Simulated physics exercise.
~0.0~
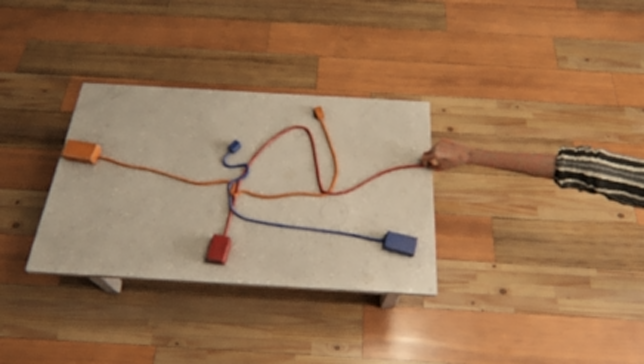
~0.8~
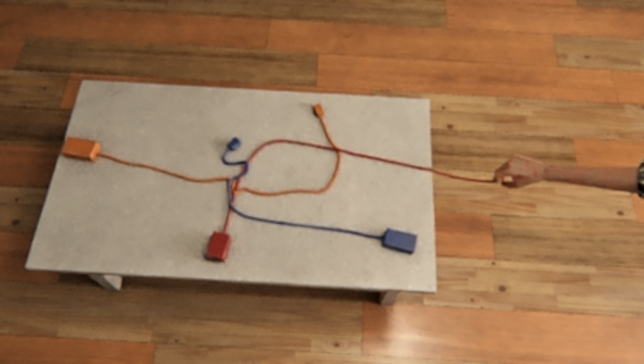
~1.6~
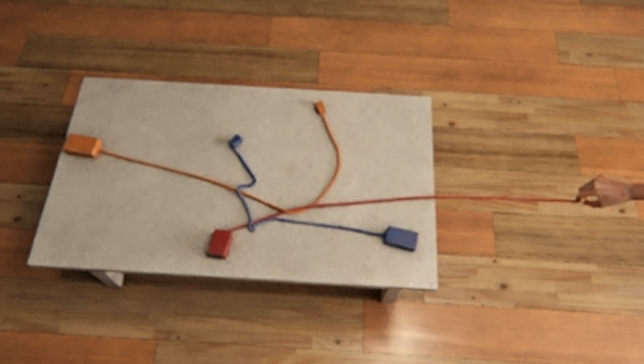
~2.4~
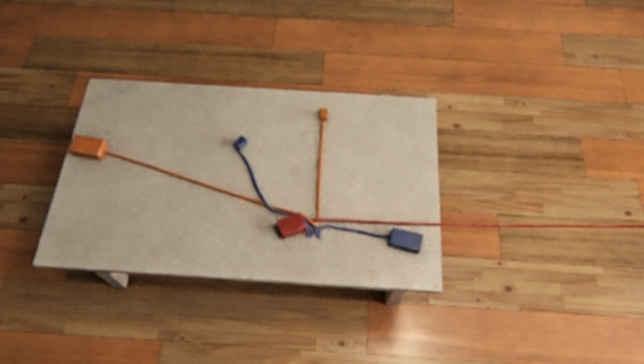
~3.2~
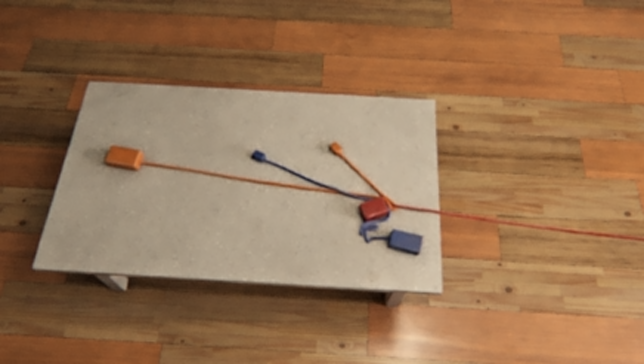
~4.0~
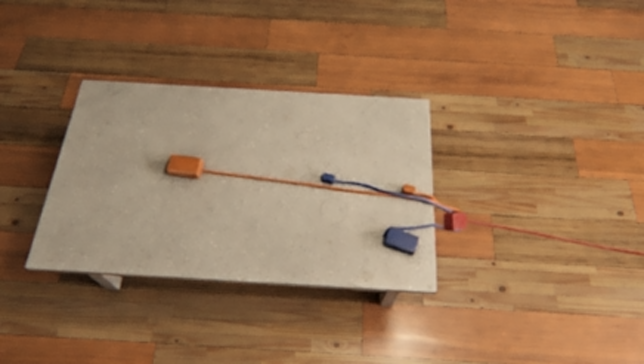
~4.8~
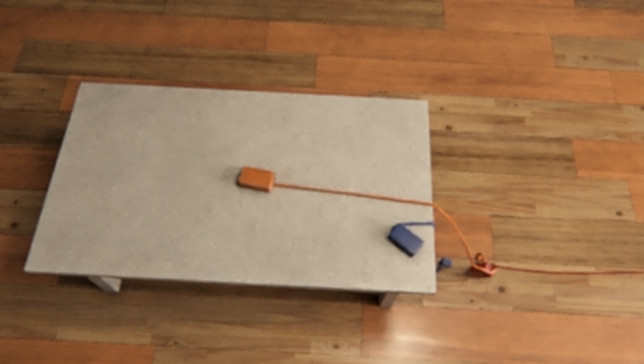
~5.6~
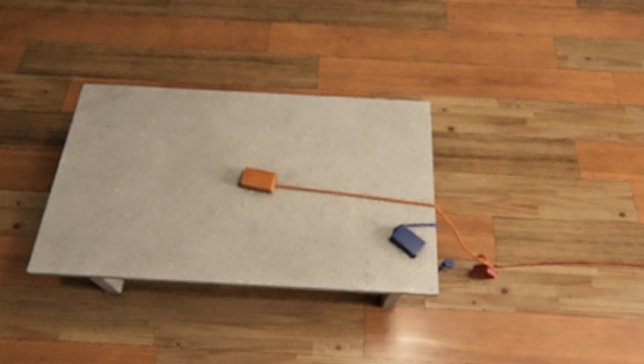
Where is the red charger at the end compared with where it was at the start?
At the start it lies on the table near the front edge, left of the middle. By the end it is off the table, beyond the right edge.
A red lead with a block charger is drawn by a hand across a pale grey table on a wooden floor, seen from above, where it lies tangled with an orange lead and a blue one. The hand pulls to the right and passes out of view as the lead straightens. The red charger slides rightwards, gathering the other leads, and the orange charger follows. The red charger drops off the right edge, and the orange and blue plugs go over too. At the end the orange charger rests right of the middle, while the blue charger stays near the right edge, slightly turned.
